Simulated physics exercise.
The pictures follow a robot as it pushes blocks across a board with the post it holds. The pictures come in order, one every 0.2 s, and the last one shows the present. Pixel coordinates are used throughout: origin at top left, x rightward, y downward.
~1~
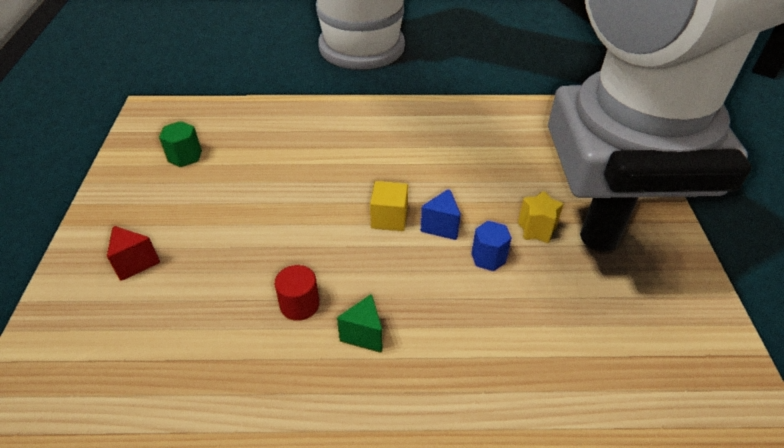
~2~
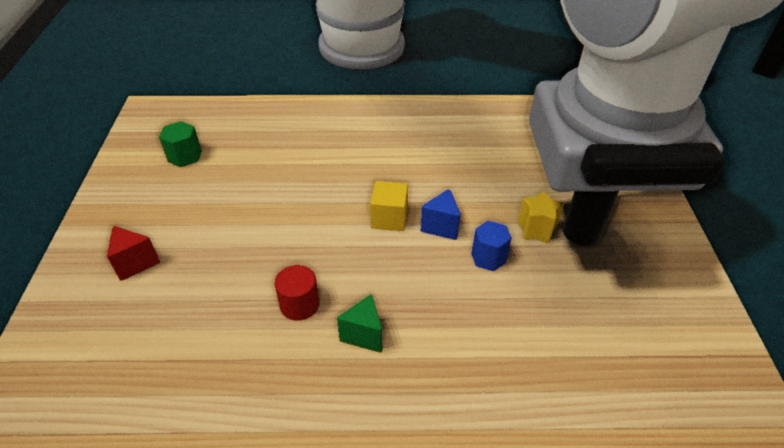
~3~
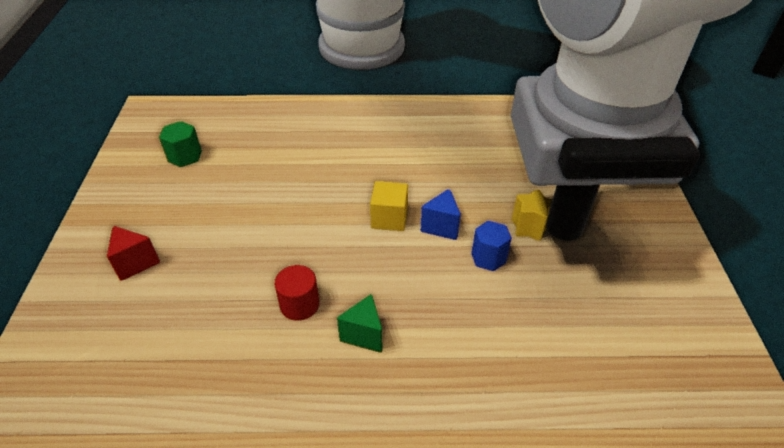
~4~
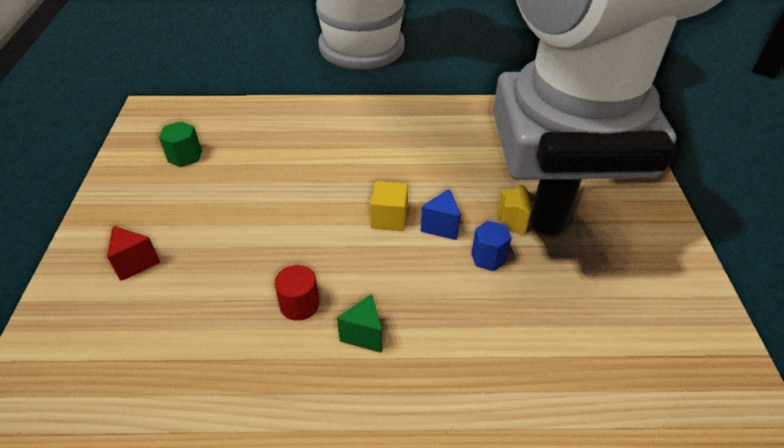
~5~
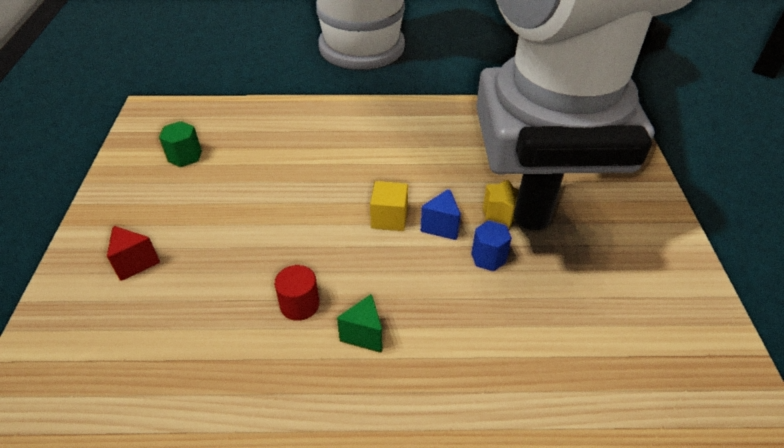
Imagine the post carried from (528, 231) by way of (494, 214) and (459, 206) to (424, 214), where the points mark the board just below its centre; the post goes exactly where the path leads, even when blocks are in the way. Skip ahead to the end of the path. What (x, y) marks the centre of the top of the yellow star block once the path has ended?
At the end it should sit near (426, 165).
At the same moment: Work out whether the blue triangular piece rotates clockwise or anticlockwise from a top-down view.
From above, the turn goes anticlockwise.
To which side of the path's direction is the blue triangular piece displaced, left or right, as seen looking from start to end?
Off to the left side.
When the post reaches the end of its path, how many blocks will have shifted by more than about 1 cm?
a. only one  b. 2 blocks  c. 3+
I choose b.
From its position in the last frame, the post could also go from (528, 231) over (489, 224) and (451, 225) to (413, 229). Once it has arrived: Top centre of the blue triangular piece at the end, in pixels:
That would be at about pixel (385, 213).
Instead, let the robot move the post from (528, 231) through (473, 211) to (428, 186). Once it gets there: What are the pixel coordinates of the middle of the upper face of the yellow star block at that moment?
I'd place it at (404, 149), taking the centre of its top.
What follows on the original path. One third of the way, post at (497, 201); yellow star block at (470, 176).
Two thirds of the way, post at (459, 193); yellow star block at (437, 166).
At the end, post at (425, 201); yellow square unmoved; blue triangular piece at (429, 211), turned 75° anticlockwise; yellow star block at (426, 165), turned 40° clockwise.
